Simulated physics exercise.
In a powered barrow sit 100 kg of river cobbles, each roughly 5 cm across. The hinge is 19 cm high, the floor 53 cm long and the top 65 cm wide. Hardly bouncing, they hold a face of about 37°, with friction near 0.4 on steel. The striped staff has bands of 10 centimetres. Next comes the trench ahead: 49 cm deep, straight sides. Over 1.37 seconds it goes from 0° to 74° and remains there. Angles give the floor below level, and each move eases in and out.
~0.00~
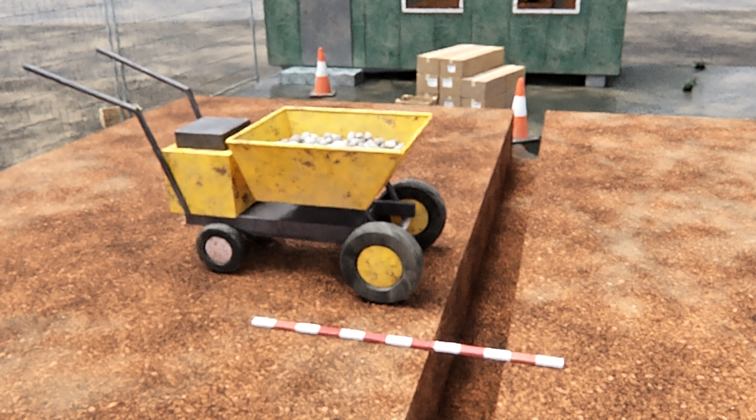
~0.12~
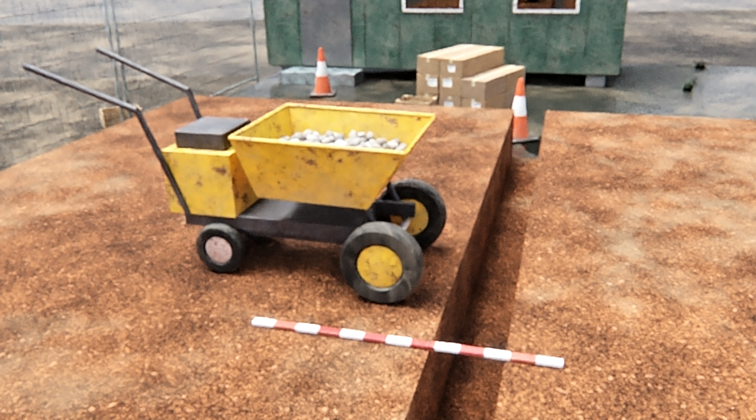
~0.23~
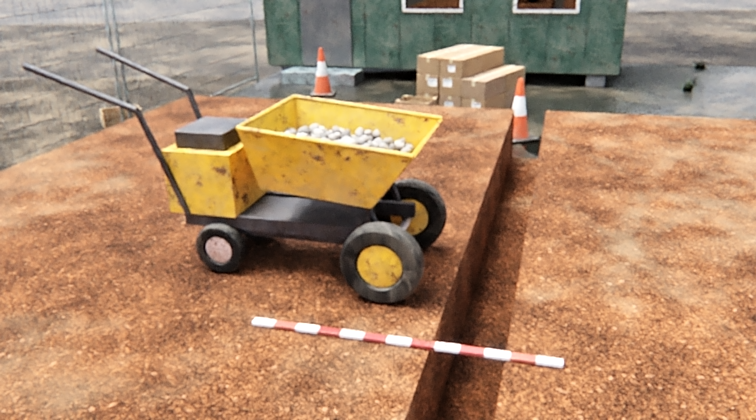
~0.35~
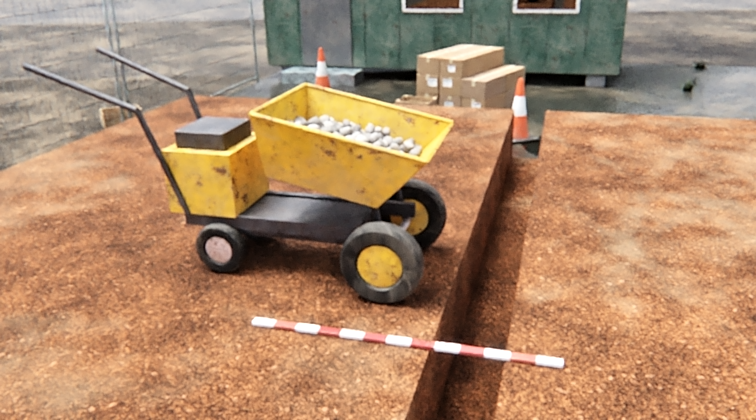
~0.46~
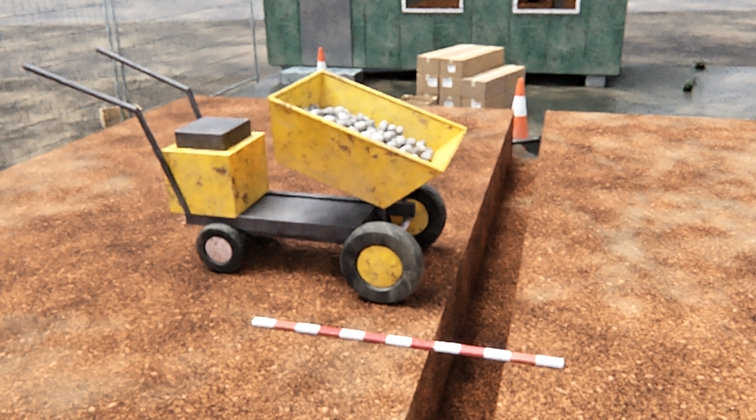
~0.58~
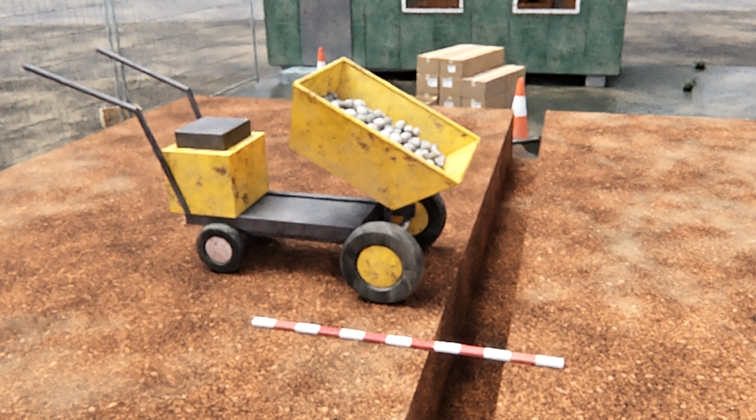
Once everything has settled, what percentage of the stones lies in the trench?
I would say 26 percent.
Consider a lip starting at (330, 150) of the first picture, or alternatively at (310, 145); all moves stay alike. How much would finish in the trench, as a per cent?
Near 95 then near 90 percent.
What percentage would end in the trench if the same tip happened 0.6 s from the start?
Roughly 10 per cent.
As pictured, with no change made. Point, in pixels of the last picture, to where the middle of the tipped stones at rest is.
Around (554, 284).
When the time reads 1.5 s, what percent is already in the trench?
By that point it's something like 0 in a hundred.
After 1.0 s the floor is at 63°; 100 % in the tray; the foremost stones are at (500, 212).
After 1.5 s the floor is at 74°; 59 % in the tray, 41 % past the trench; the foremost stones are at (611, 294).
After 1.8 s the floor is at 74°; 26 % in the tray, 2 % in the trench, 72 % past the trench; the foremost stones are at (699, 309).
After 3.8 s the floor is at 74°; 0 % in the tray, 26 % in the trench, 74 % past the trench; the foremost stones are past the picture's edge.
